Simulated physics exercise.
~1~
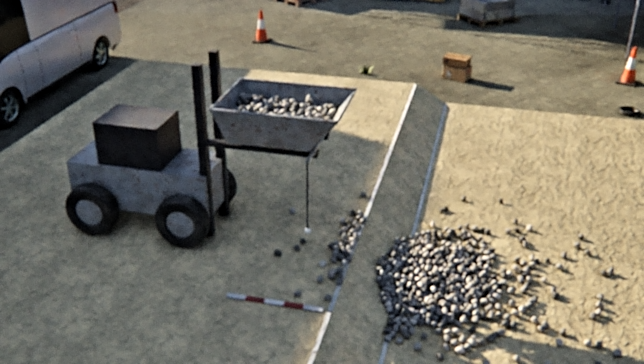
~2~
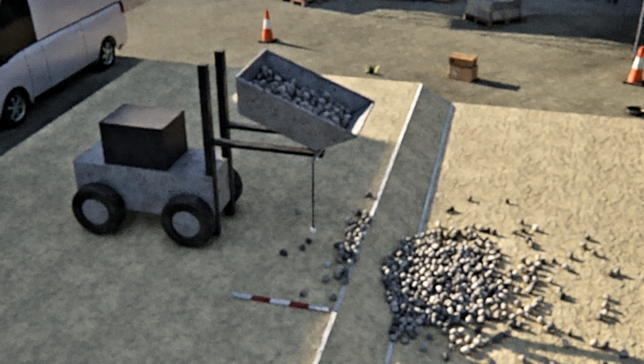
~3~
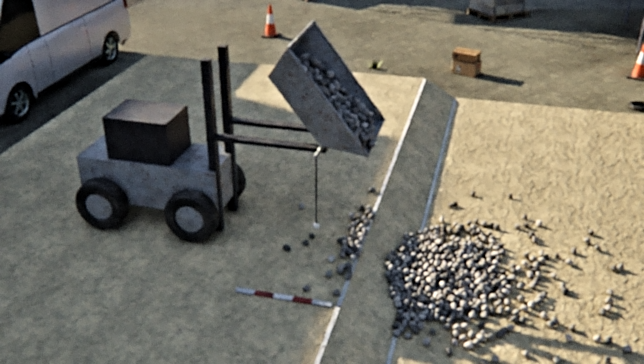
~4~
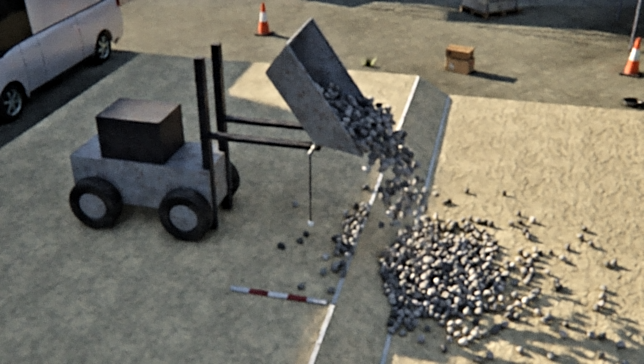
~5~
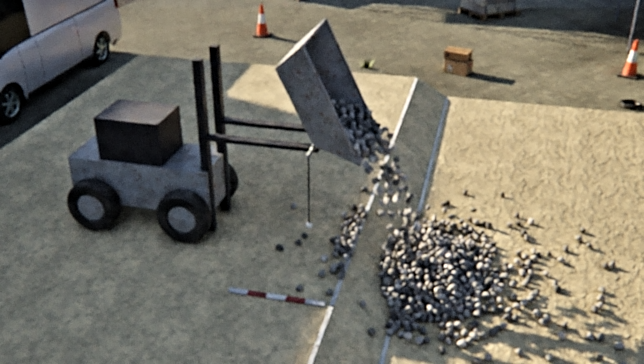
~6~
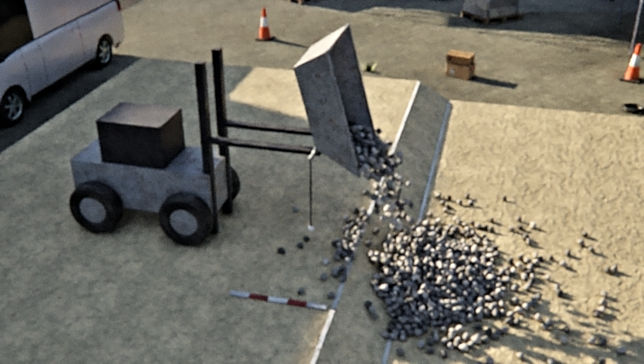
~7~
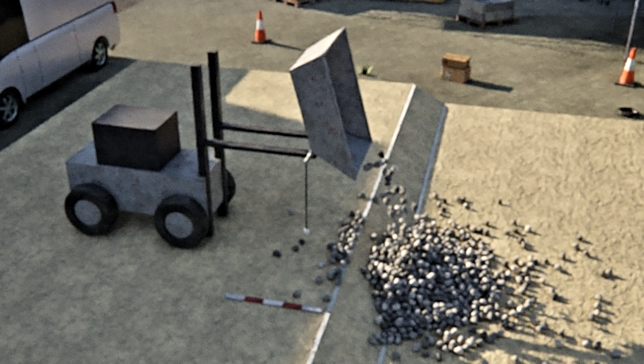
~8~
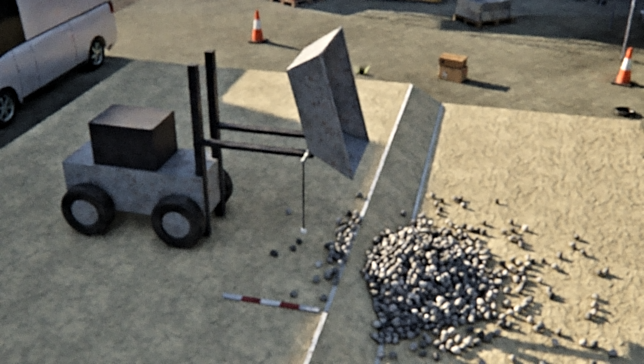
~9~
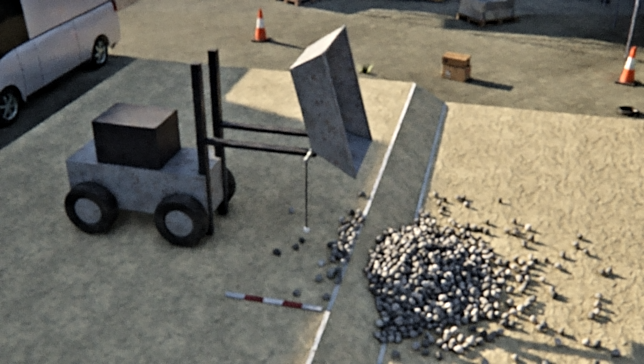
A grey fork truck with black wheels and a dark box on top stands on a sandy yard, seen from above, holding a steel skip of grey stones on its raised forks. To the right, past a short bank edged with white lines, lies an earlier heap, with a white van, orange cones and a wooden crate behind. The skip tips forward to the right, and its stones slide to the lower lip. They pour out over the bank and tumble onto the heap. At the end the skip hangs steeply tilted and empty, above a larger, settled pile.
